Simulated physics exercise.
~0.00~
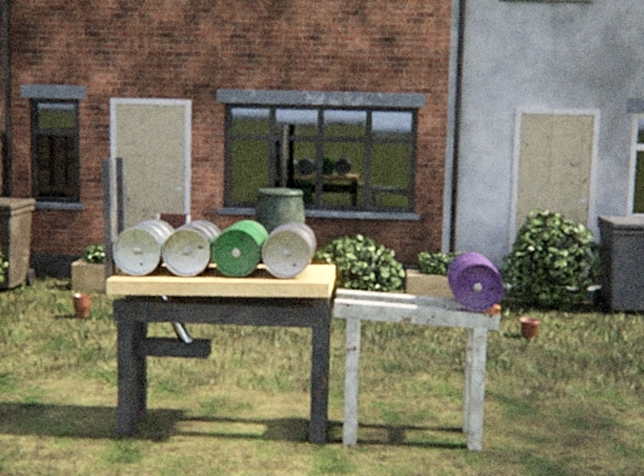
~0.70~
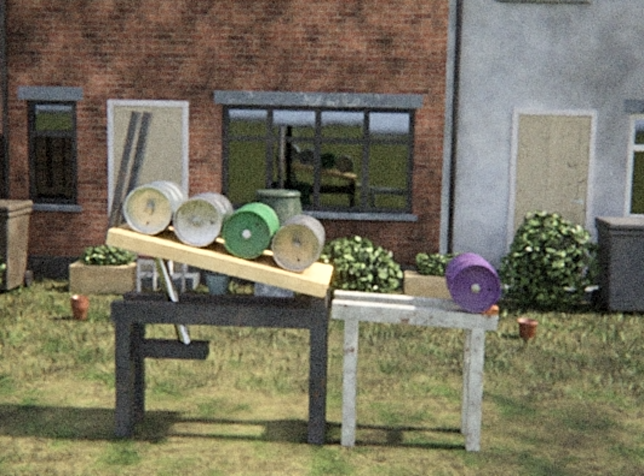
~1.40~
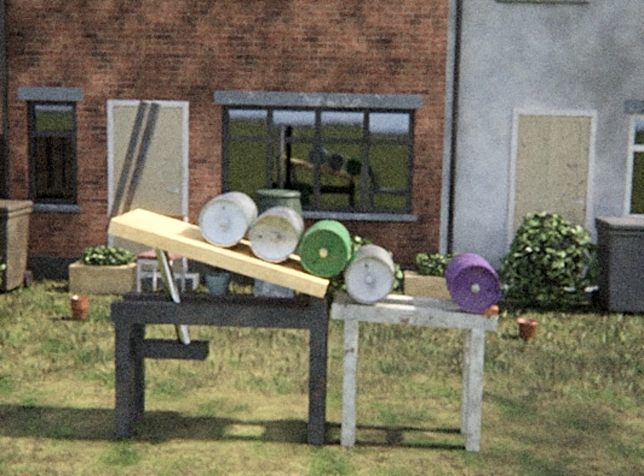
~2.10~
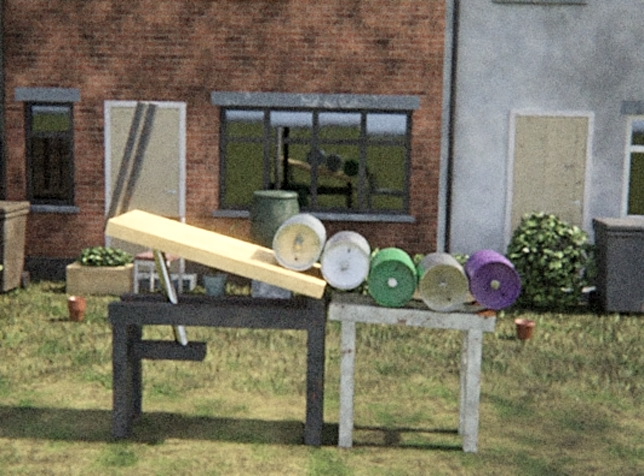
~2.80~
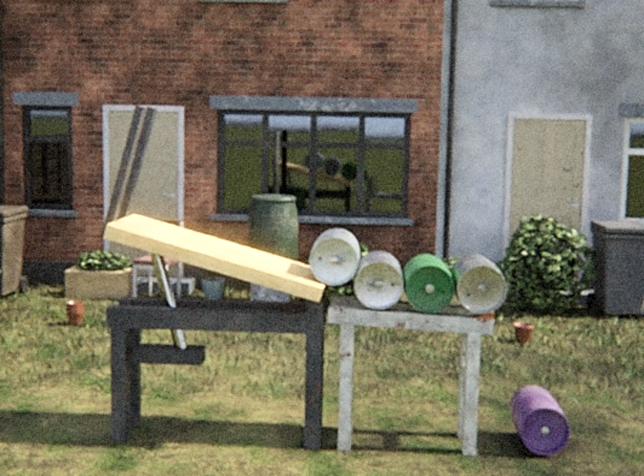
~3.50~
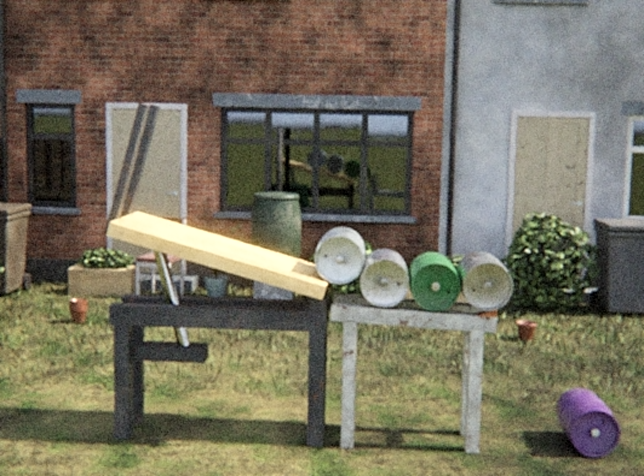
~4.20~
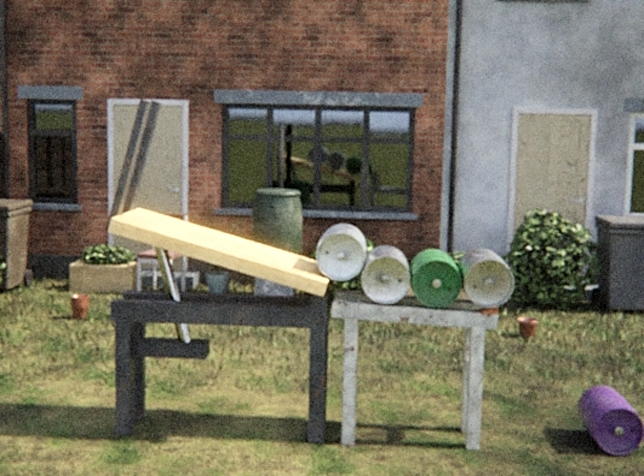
In the grassy yard of a brick house, four kegs, three pale and one green, sit in a row on a wooden deck beside a white rack, where a purple keg rests near the right end. The deck's left edge rises on a metal ram, and the kegs roll down to the right onto the rack. They bunch up against the purple keg, which goes over the far end and drops to the grass. It rolls off to the right. The deck stays tilted, with green and two pale kegs on the rack and the last pale one perched at the deck's lower edge.
